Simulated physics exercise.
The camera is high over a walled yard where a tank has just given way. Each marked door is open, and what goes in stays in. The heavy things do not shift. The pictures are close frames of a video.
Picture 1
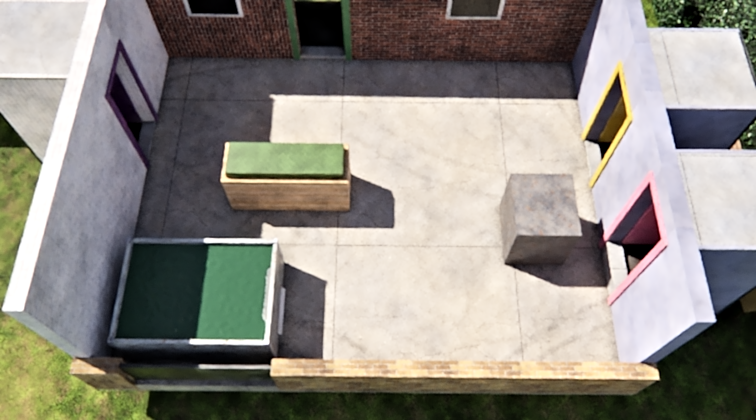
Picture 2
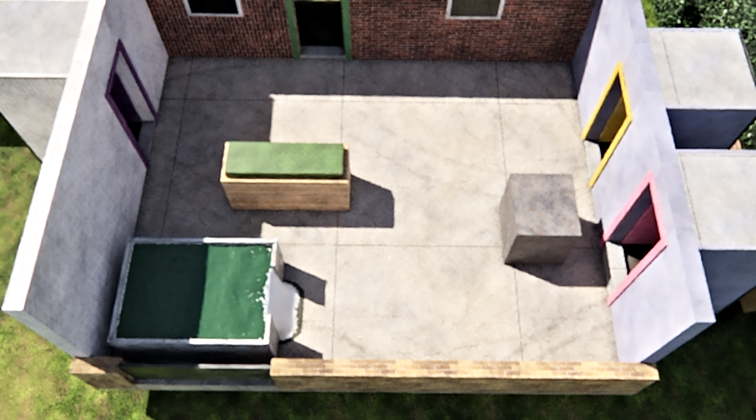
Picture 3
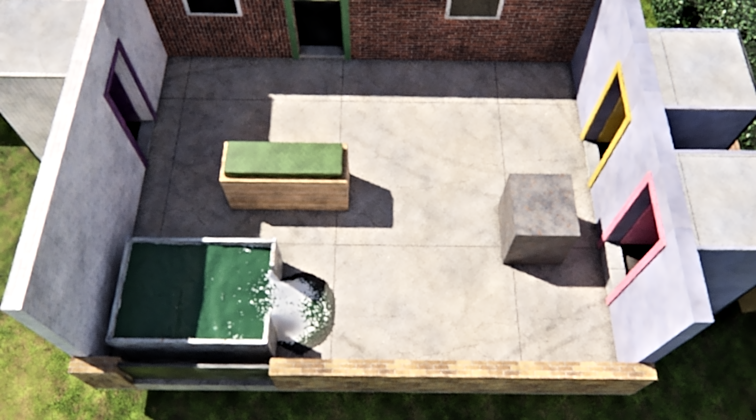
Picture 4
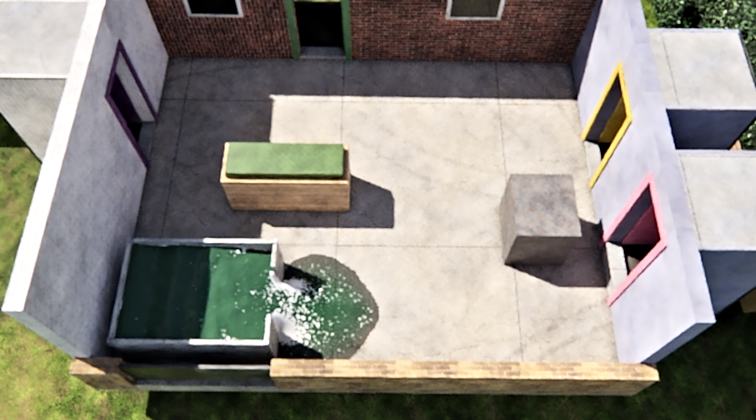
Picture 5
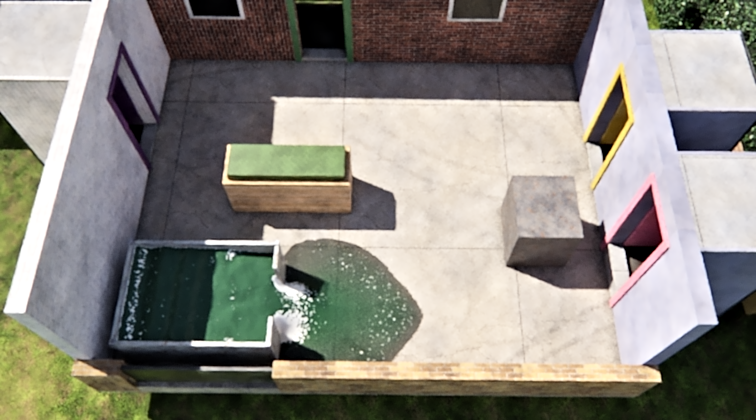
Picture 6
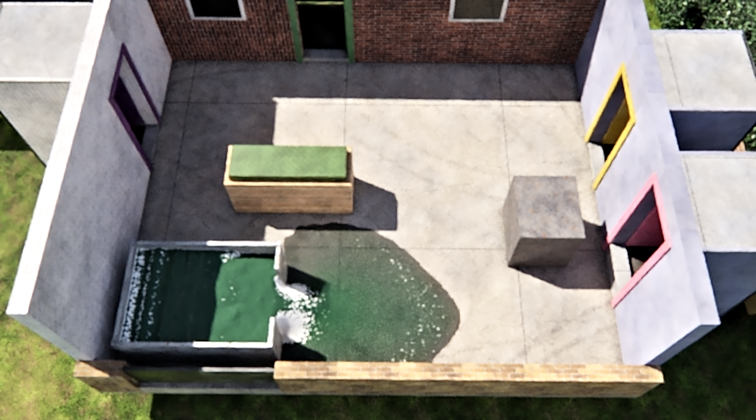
In a walled yard, green water bursts from a tank's right side and spreads rightward.
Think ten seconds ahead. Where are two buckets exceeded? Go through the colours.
One by one: The purple door holds within the limit; the green door holds within the limit; the pink door holds within the limit; the yellow door floods.
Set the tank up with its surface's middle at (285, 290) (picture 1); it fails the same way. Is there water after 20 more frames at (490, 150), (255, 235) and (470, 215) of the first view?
In that order: Covered, clear, under water.
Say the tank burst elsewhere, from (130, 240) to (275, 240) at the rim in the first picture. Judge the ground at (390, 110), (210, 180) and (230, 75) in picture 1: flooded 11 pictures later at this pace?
As listed: Free of water, flooded, flooded.
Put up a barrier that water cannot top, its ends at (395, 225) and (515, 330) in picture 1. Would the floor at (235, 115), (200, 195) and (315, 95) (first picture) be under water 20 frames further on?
One after the other: Dry, dry, not flooded.
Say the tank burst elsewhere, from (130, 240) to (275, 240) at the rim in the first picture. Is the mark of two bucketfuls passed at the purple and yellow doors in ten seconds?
My reading: Purple goes over, yellow floods.
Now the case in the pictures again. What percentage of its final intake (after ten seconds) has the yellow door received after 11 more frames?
Roughly 0 per cent.
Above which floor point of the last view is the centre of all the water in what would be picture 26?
Around (387, 285).
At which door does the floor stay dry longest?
The door marked purple.
A moment on, water covers 30 % of the floor; the purple door not reached, the green door not reached, the pink door not reached, the yellow door not reached.
Next, water covers 40 % of the floor; the purple door not reached, the green door not reached, the pink door wet at the sill, nothing in, the yellow door not reached.
Then, water covers 50 % of the floor; the purple door not reached, the green door not reached, the pink door under two buckets in, the yellow door wet at the sill, nothing in.
Later, water covers 60 % of the floor; the purple door not reached, the green door not reached, the pink door under two buckets in, the yellow door under two buckets in.
In the end, water covers 90 % of the floor; the purple door wet at the sill, nothing in, the green door wet at the sill, nothing in, the pink door under two buckets in, the yellow door over two buckets in.
